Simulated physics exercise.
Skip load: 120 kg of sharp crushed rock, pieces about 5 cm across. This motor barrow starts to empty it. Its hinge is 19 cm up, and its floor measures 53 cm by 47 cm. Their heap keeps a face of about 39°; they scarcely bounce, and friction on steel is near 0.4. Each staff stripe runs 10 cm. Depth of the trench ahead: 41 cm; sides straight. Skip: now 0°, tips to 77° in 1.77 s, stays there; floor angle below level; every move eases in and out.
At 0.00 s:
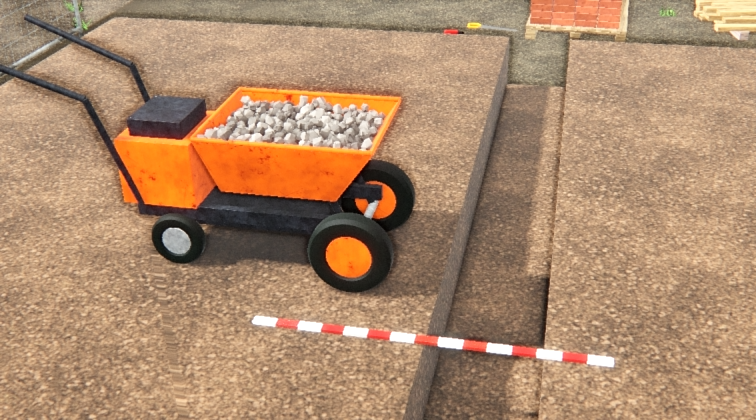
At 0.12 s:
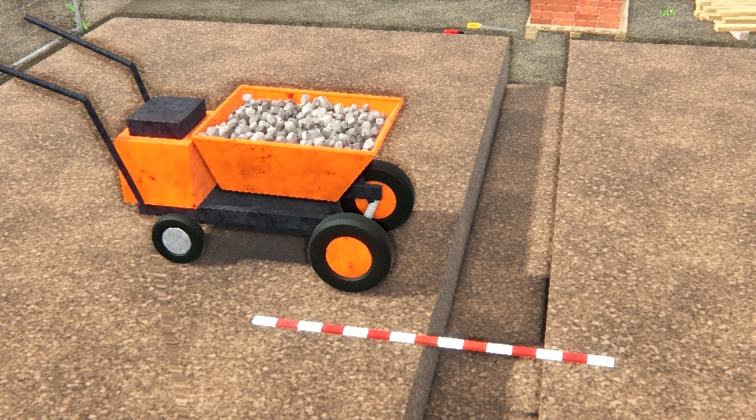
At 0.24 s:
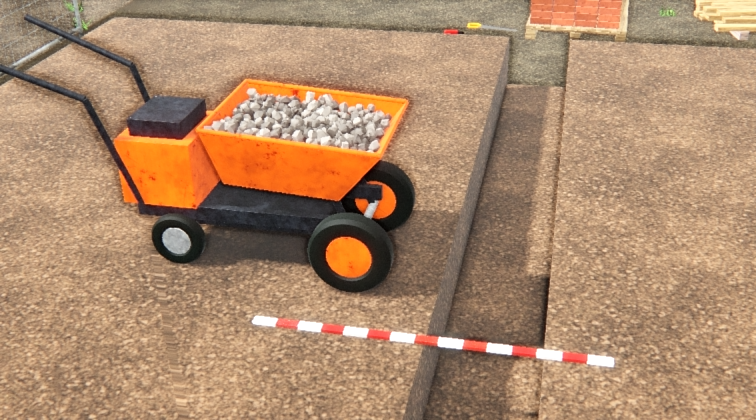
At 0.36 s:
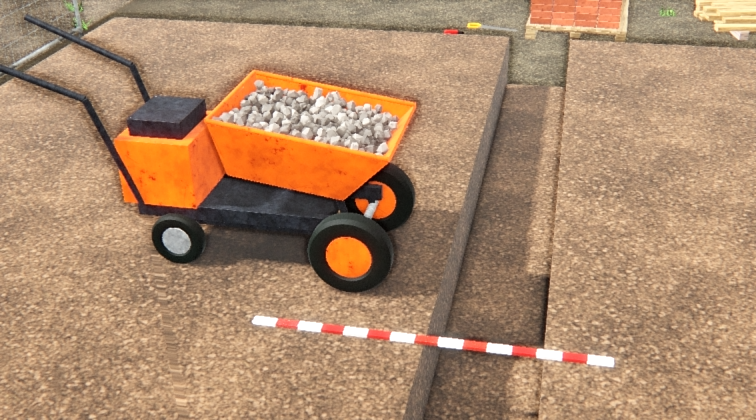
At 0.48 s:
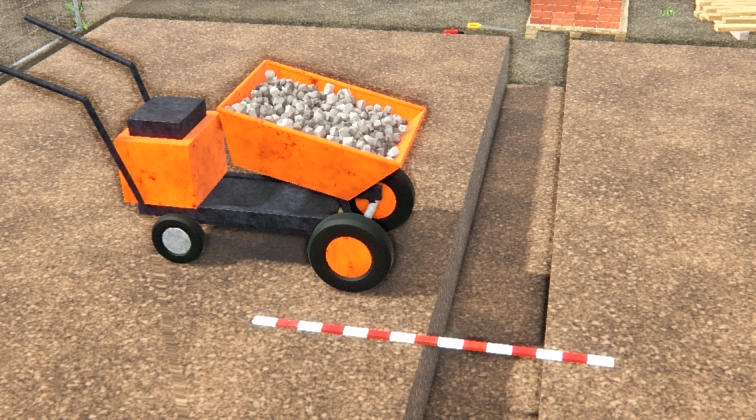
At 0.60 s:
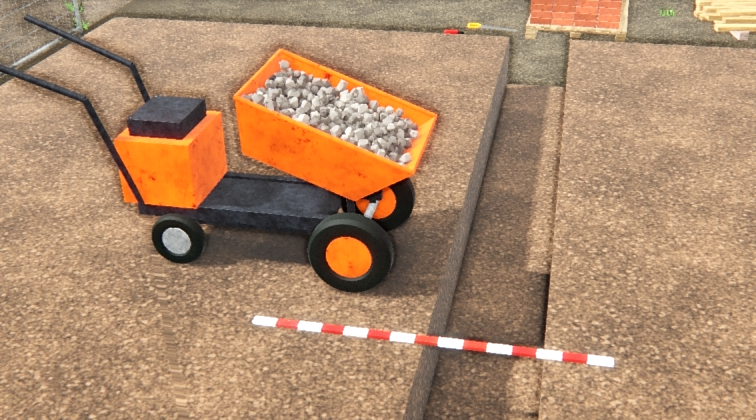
An orange motor barrow loaded with grey stones stood beside a trench, behind a red and white striped staff, and its skip slowly tilted up at the back, leaning forward to the right.
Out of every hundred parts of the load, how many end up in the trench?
Close to 99 in a hundred.
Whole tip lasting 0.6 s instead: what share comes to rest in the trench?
Then some 70 per cent would.
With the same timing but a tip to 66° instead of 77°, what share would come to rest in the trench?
Then about 60 per cent.
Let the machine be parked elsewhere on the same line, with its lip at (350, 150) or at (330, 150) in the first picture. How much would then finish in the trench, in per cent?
It'd be around 100 per cent and after that around 100 per cent.
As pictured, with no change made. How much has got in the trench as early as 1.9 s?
Roughly 45 percent of the load.
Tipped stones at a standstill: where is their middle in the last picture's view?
The tipped stones centre close to (507, 333).
After 1.3 s the floor is at 65°; 98 % in the skip, 2 % in the trench; the foremost stones are at (501, 257).
After 1.9 s the floor is at 77°; 53 % in the skip, 46 % in the trench; the foremost stones are at (555, 300).
After 2.2 s the floor is at 77°; 26 % in the skip, 73 % in the trench, 1 % past the trench; the foremost stones are at (562, 305).
After 4.2 s the floor is at 77°; 0 % in the skip, 99 % in the trench, 1 % past the trench; the foremost stones are at (563, 288).
